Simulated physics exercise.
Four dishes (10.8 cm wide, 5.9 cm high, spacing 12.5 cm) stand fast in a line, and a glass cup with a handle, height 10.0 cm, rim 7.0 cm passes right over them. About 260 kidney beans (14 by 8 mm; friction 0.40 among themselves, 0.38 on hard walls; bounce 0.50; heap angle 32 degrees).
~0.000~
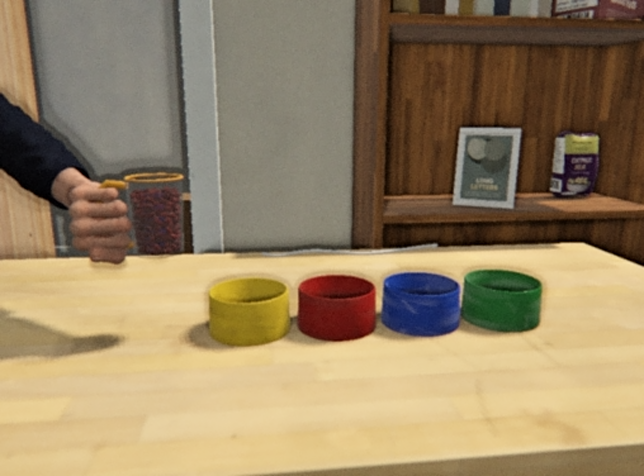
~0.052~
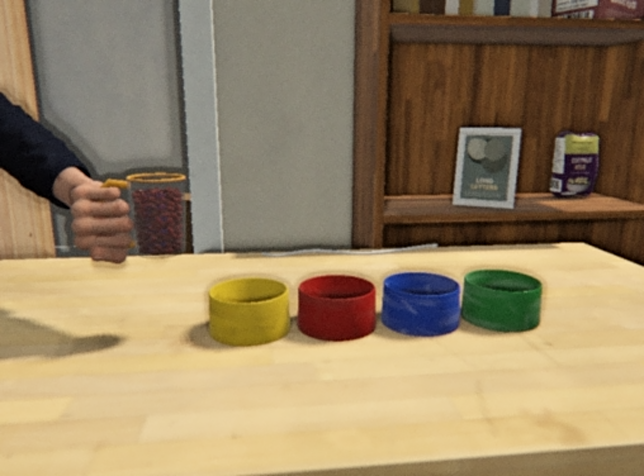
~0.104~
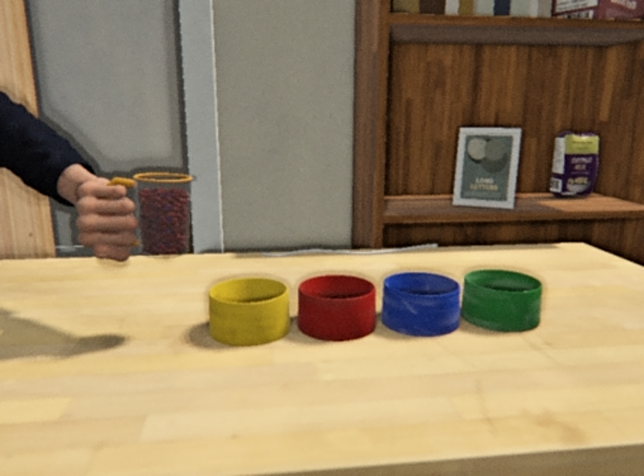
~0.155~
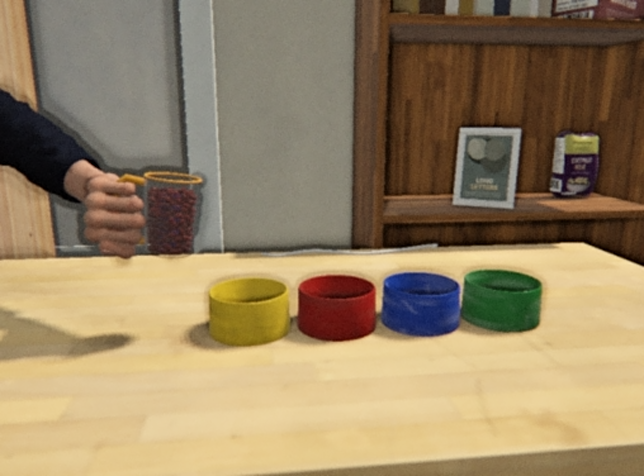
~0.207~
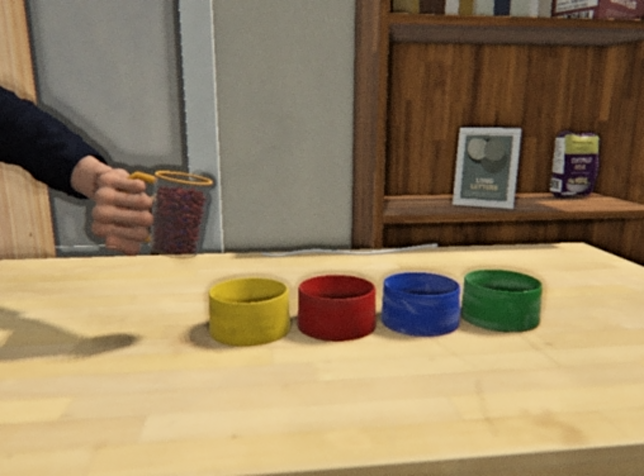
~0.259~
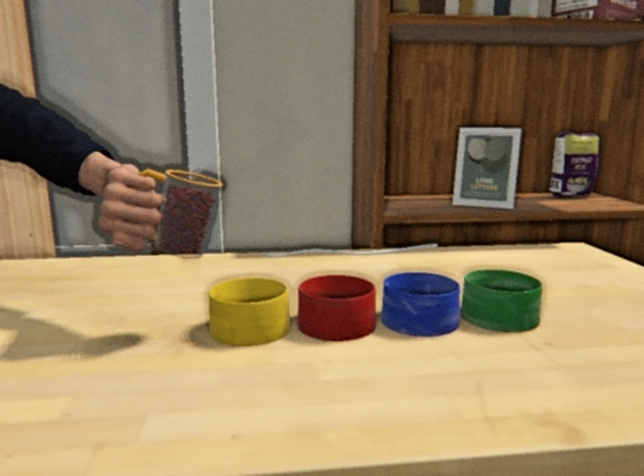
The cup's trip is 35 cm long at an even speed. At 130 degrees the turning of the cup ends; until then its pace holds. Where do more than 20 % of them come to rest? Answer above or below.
Red: Below, blue: Above, green: Below, yellow: Below, counter: Below.
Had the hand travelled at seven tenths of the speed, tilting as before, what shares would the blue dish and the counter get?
Blue 10, counter 30.
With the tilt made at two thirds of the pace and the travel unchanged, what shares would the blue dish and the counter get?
In that case blue 70, counter 20.
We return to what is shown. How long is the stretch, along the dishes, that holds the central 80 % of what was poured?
Some 6 cm.
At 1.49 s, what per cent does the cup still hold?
Roughly 85 per cent.
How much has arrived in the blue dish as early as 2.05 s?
Near 90 per cent so far.
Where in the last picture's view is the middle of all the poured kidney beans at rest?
Around (429, 307).
After 1.00 s, tilt 70 degrees; cup holds 100 %.
Then, at 1.49 s, tilt 107 degrees; cup holds 85 %, blue 10 %.
Then, at 2.05 s, tilt 130 degrees; cup holds 0 %, blue 90 %.
In the end, at 3.3 s, red 0 %, blue 90 %, green 0 %, yellow 0 %, counter 5 %.
